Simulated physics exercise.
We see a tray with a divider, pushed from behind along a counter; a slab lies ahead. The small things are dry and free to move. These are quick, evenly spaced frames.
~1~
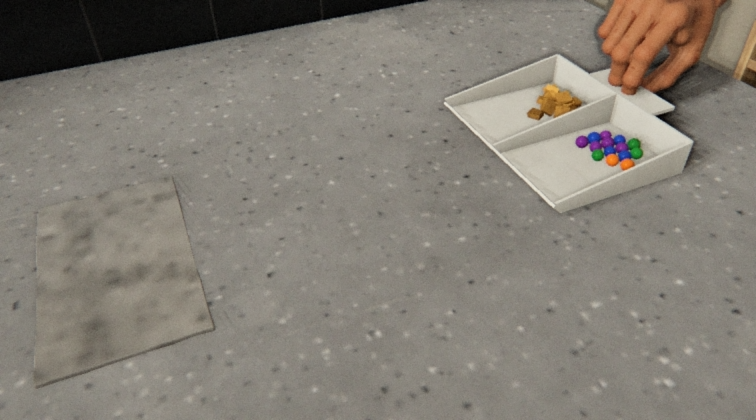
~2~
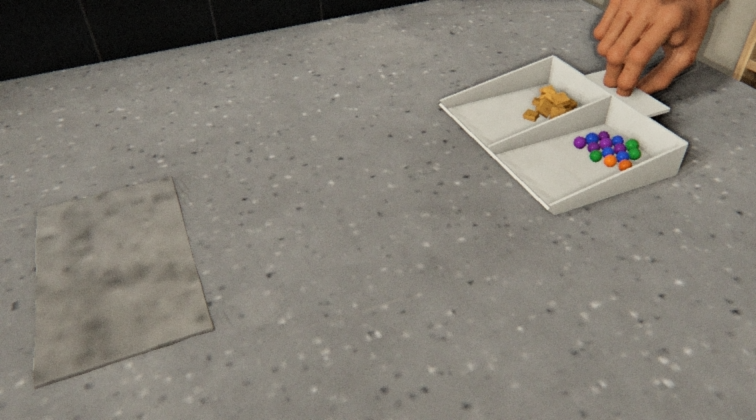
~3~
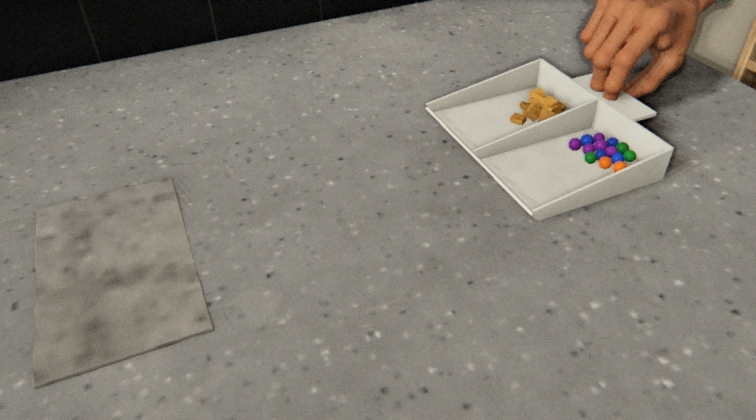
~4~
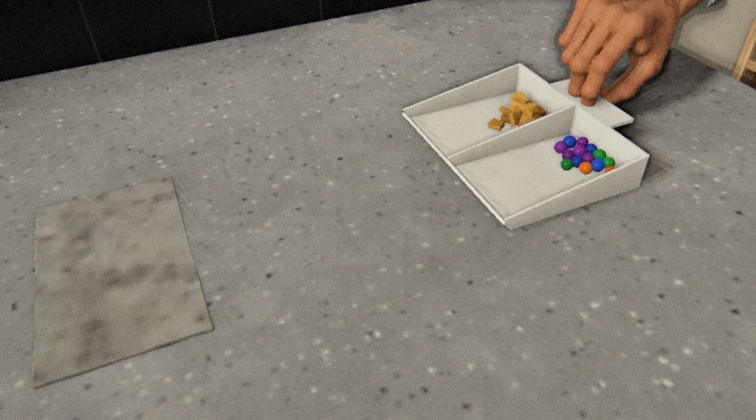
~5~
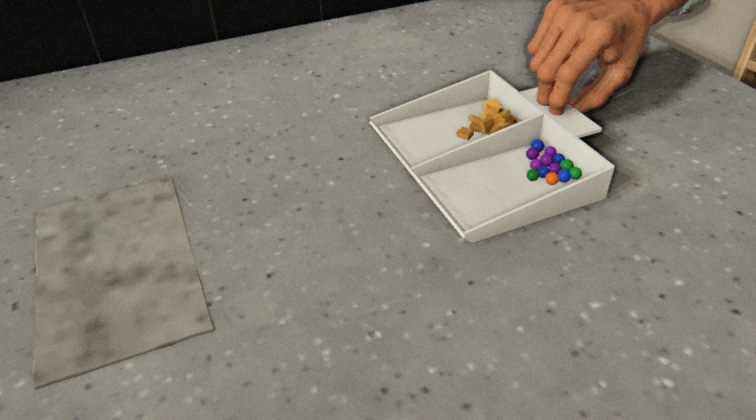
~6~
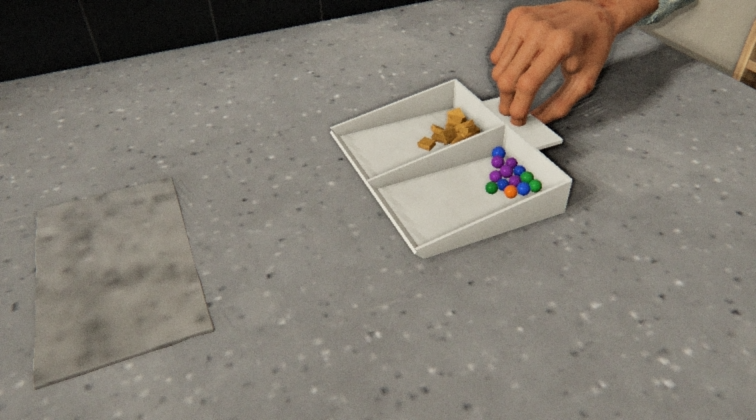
A hand pushes a divided white tray of colourful beads and cereal squares leftward along a counter.
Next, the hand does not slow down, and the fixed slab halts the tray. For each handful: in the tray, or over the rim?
In the end the nearer handful loses pieces over the front, and the farther handful remains inside.
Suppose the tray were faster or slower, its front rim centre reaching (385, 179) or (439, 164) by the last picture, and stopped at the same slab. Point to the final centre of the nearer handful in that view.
Around (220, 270) in the first try, (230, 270) in the second.
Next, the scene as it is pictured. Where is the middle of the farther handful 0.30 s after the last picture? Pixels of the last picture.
Close to (237, 192).
Then, 0.10 s on from there, tray still sliding, front rim near (284, 208); nearer handful all inside; farther handful all inside.
Then, 0.30 s on from there, tray stopped at the slab; nearer handful all inside, moved towards the front rim; farther handful all inside, moved towards the front rim.
Then, 0.51 s on from there, tray stopped at the slab; nearer handful near half out of the tray; farther handful all inside, moved towards the front rim.
In the end, tray stopped at the slab; nearer handful near half out of the tray; farther handful all inside, moved towards the front rim.
